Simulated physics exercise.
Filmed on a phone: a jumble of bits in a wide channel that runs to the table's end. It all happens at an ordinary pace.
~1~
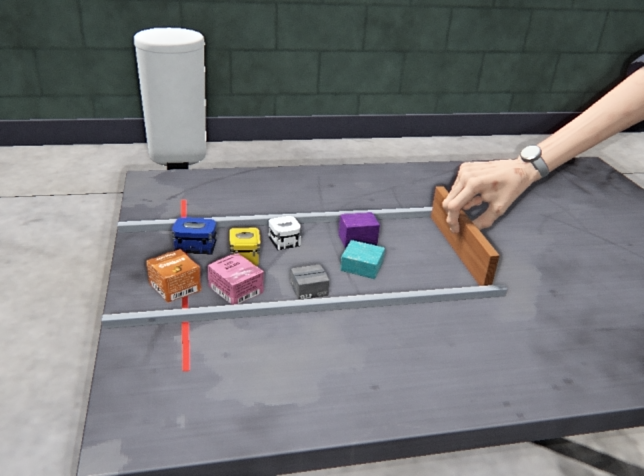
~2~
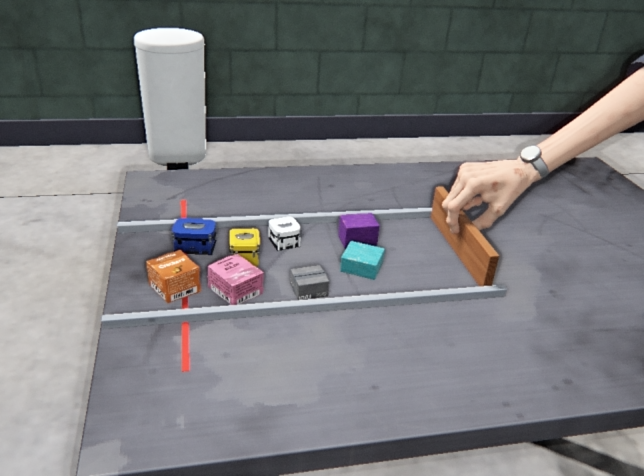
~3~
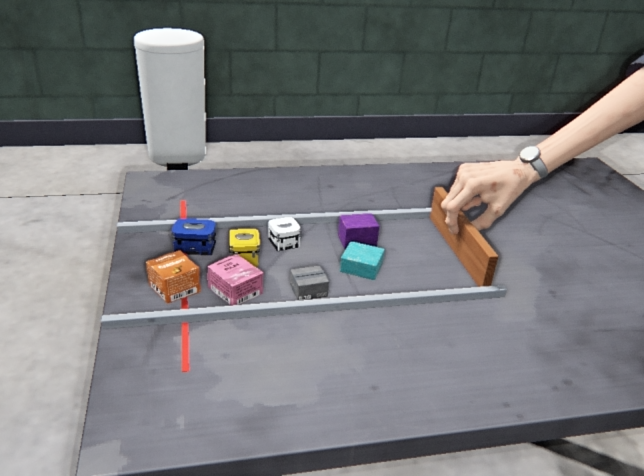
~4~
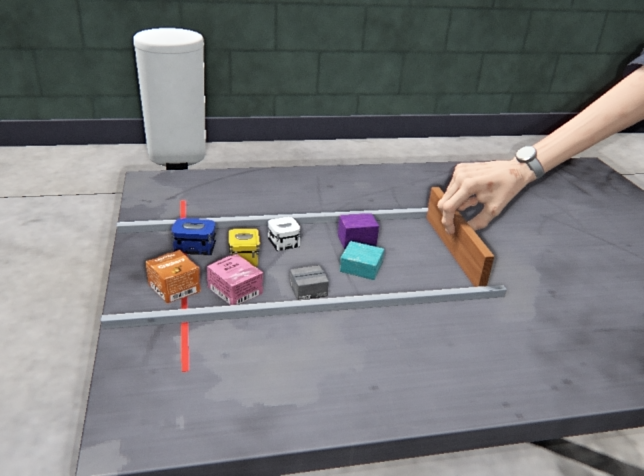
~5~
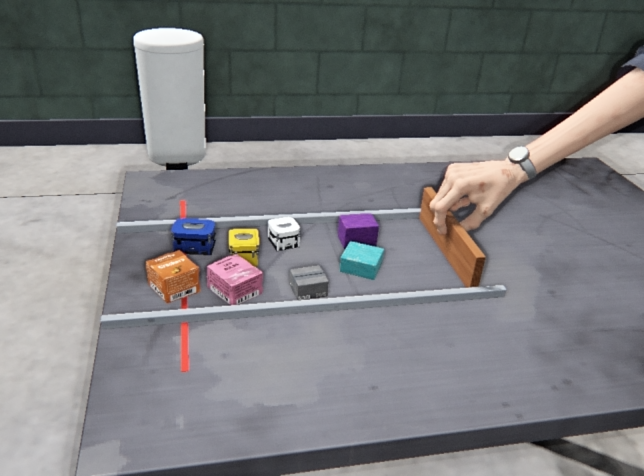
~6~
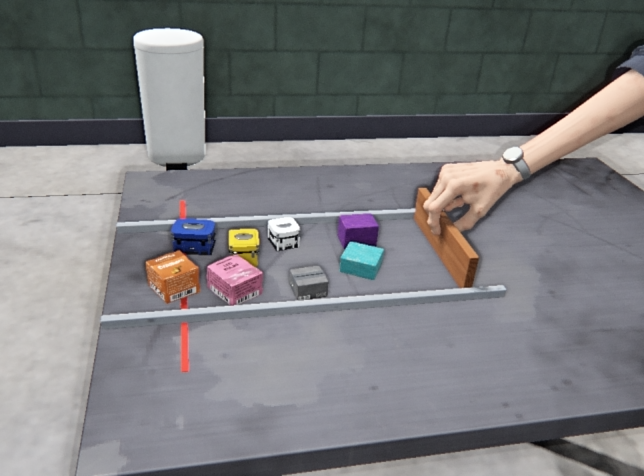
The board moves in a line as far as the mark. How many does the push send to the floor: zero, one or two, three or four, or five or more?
In the end the number that fall off is one or two.
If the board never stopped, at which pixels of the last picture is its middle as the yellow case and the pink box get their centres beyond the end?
For the yellow case at (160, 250), for the pink box at (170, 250).
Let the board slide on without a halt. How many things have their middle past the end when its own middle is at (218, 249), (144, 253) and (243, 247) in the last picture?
In that order 0, 5 and 0.
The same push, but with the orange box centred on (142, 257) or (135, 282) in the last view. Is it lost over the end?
In turn it tumbles off; is lost.
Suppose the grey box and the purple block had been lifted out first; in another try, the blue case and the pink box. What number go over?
Fallen: 1, and 0 in the other try.
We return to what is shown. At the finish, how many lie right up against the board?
The number is 3.
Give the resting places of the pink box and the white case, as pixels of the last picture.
First (122, 288), then (133, 241).
Early on, none off yet; orange box at rest near (173, 277); blue case at rest near (194, 237); pink box at rest near (235, 280).
A while later, none off yet; orange box travelled about its own width near (129, 276); blue case travelled about its own width near (141, 241); pink box travelled about its own width near (171, 285).
Finally, the number that fall off is one or two; lost, blue case and orange box.
